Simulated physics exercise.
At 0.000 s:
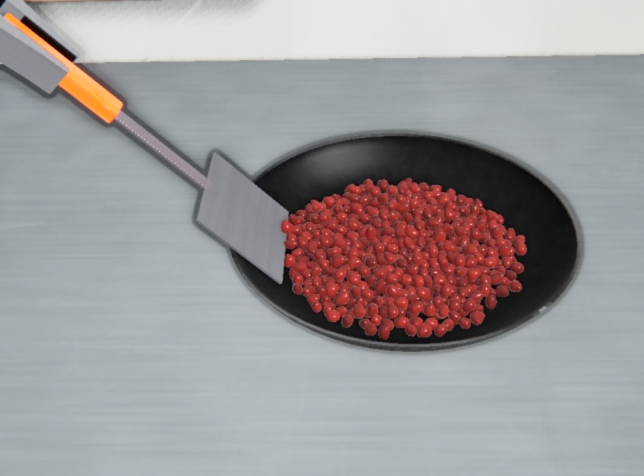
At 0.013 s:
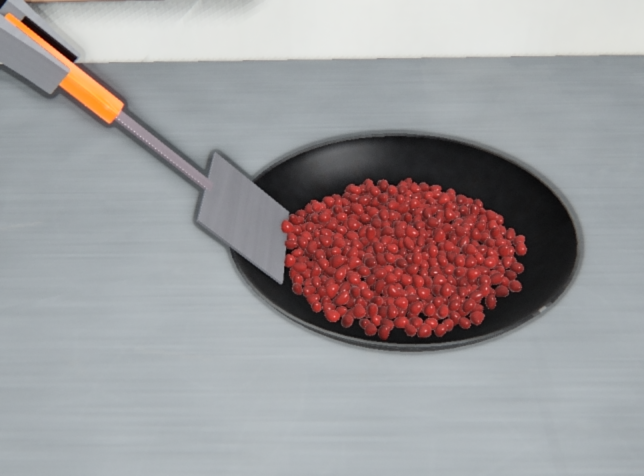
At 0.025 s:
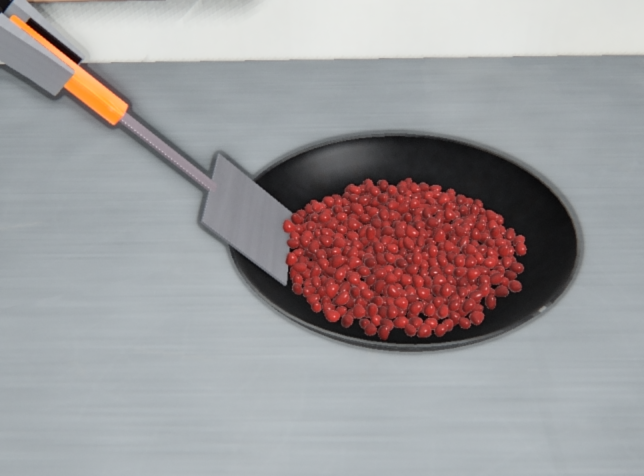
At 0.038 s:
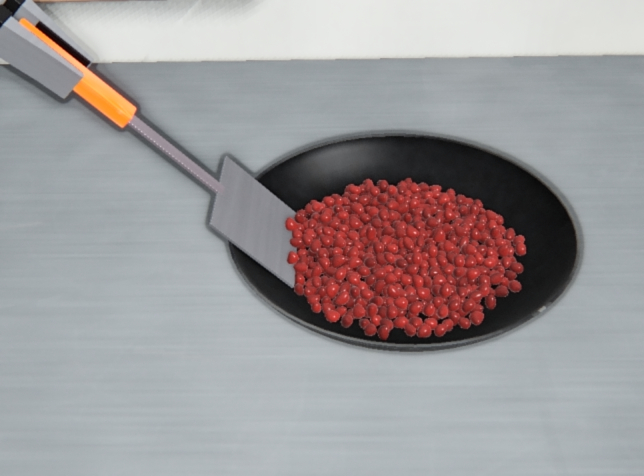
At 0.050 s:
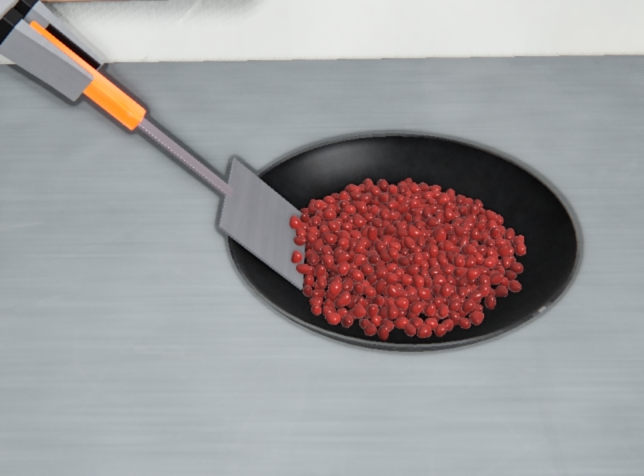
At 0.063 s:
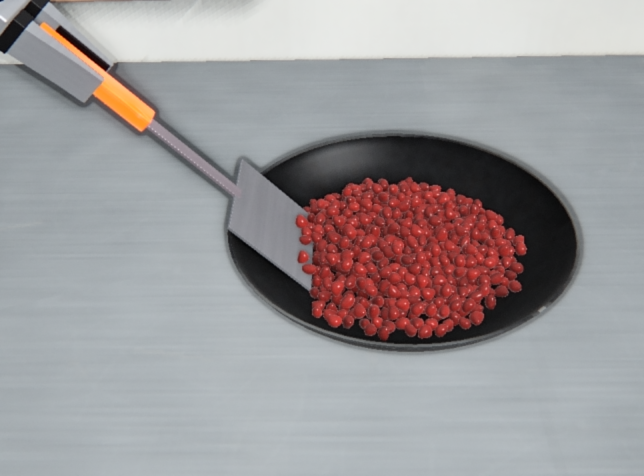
The video shows a robotic gripper holding a turner with its blade at the left side of a black frying pan of red beans; the turner slides slightly right into the pan, nudging a few beans at the pile's left edge.
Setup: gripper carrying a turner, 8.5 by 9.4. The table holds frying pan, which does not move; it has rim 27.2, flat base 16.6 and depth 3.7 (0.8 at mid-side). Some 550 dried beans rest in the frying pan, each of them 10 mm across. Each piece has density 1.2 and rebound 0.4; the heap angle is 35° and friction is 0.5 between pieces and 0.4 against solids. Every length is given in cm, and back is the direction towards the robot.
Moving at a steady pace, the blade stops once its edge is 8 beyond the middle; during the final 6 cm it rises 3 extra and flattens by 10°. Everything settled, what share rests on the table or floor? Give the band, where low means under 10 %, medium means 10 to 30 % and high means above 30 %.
Band: Low.
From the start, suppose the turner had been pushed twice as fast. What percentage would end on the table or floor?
Then around 25 percent would finish on the table or floor.
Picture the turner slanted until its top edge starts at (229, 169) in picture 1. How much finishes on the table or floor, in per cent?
5 percent or so.
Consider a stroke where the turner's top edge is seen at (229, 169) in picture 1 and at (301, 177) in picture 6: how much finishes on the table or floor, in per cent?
It comes to something like 25 %, give or take.
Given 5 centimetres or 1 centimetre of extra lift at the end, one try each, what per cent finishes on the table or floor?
Some 5 and 10 per cent.
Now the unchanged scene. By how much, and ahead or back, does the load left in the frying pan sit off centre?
The balance point is about 5.5 cm ahead.
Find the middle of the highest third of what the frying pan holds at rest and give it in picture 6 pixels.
Close to pixel (522, 231).
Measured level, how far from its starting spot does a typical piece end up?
Some 6 cm.
After 0.17 s, sloping 47°, highest piece 9 above the table; 547 in the frying pan, 1 on the blade or in flight.
After 0.28 s, sloping 43°, highest piece 5 above the table; 547 in the frying pan, 1 on the table or floor.
After 0.53 s, sloping 37°, highest piece 5 above the table; 518 in the frying pan, 27 on the table or floor, 3 on the blade or in flight.
After 1.58 s, sloping 37°, highest piece 5 above the table; 518 in the frying pan, 30 on the table or floor.
In the end, 518 in the frying pan, 30 on the table or floor. That is 5 % on the table or floor.
